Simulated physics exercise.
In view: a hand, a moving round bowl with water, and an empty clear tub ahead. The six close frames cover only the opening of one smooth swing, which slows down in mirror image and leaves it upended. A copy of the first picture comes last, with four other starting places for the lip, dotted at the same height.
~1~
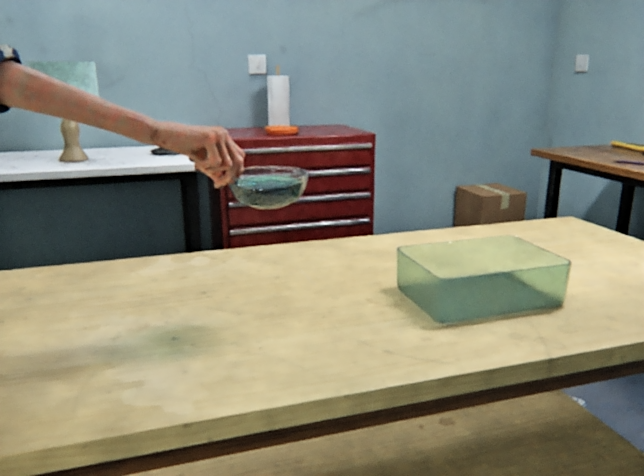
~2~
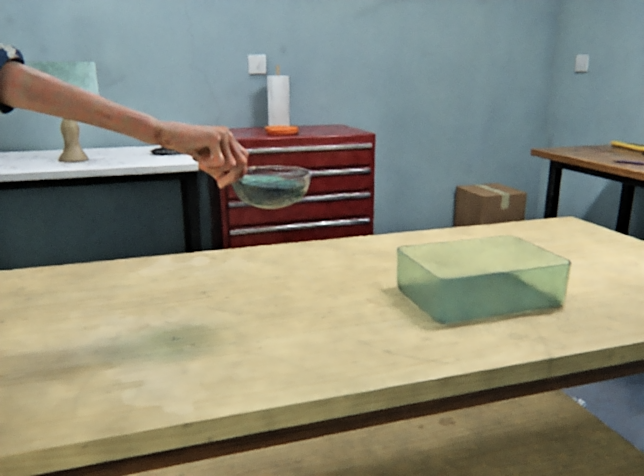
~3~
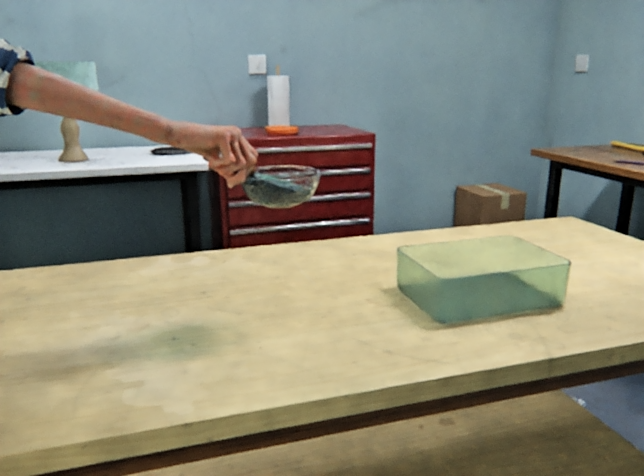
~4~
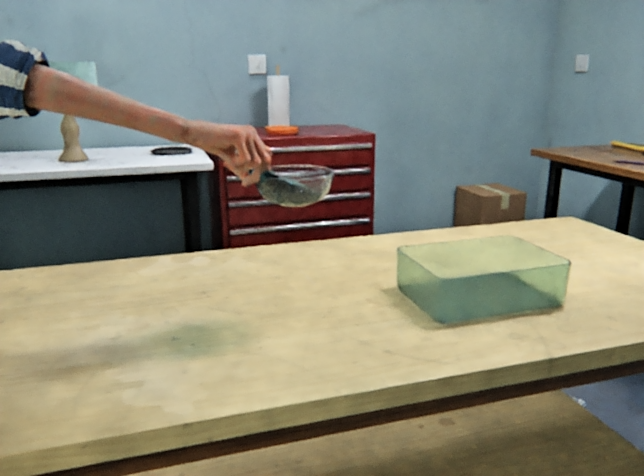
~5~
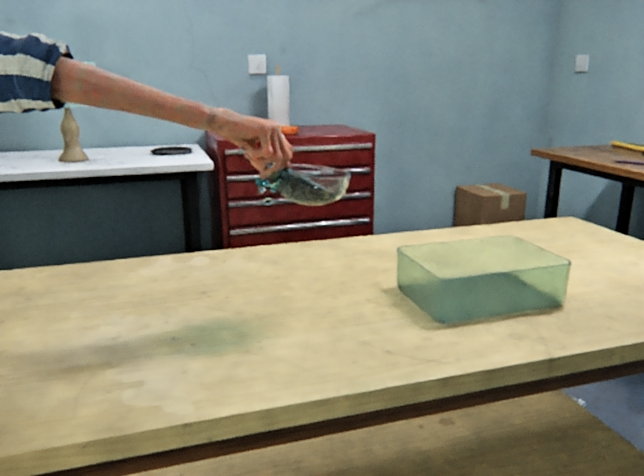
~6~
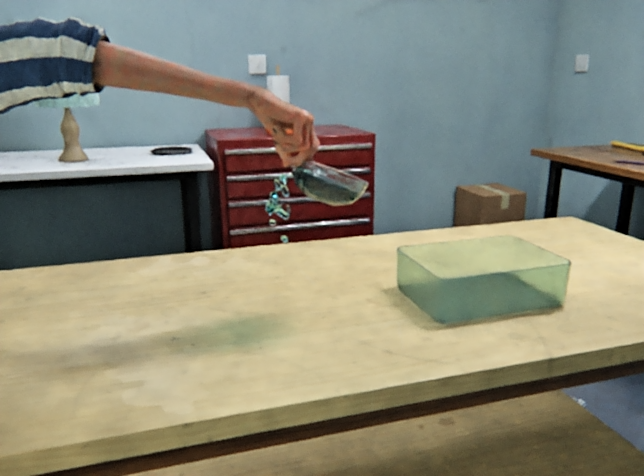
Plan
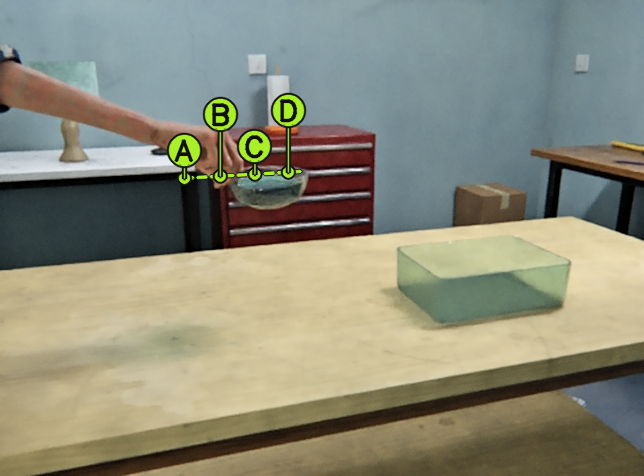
A hand carried a round glass bowl of water to the right above a wooden table with a clear tub on it, then tilted the bowl as water slopped over its left side.
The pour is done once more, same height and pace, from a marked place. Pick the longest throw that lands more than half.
D.
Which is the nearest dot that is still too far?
The answer is C.
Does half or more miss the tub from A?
Yes, that goes wrong.
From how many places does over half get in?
One of them.
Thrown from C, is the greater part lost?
Yes, that goes wrong.
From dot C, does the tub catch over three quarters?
No, it does not.
On the marked copy, A at (184, 178); B at (220, 176); C at (254, 174); D at (288, 172).
With A, about 0 % lands in the tub, 100 % falls short.
With B, about 0 % lands in the tub, 99 % falls short.
With C, about 27 % lands in the tub, 68 % falls short and 5 % goes beside or beyond.
With D, about 68 % lands in the tub, 22 % falls short and 11 % goes beside or beyond.
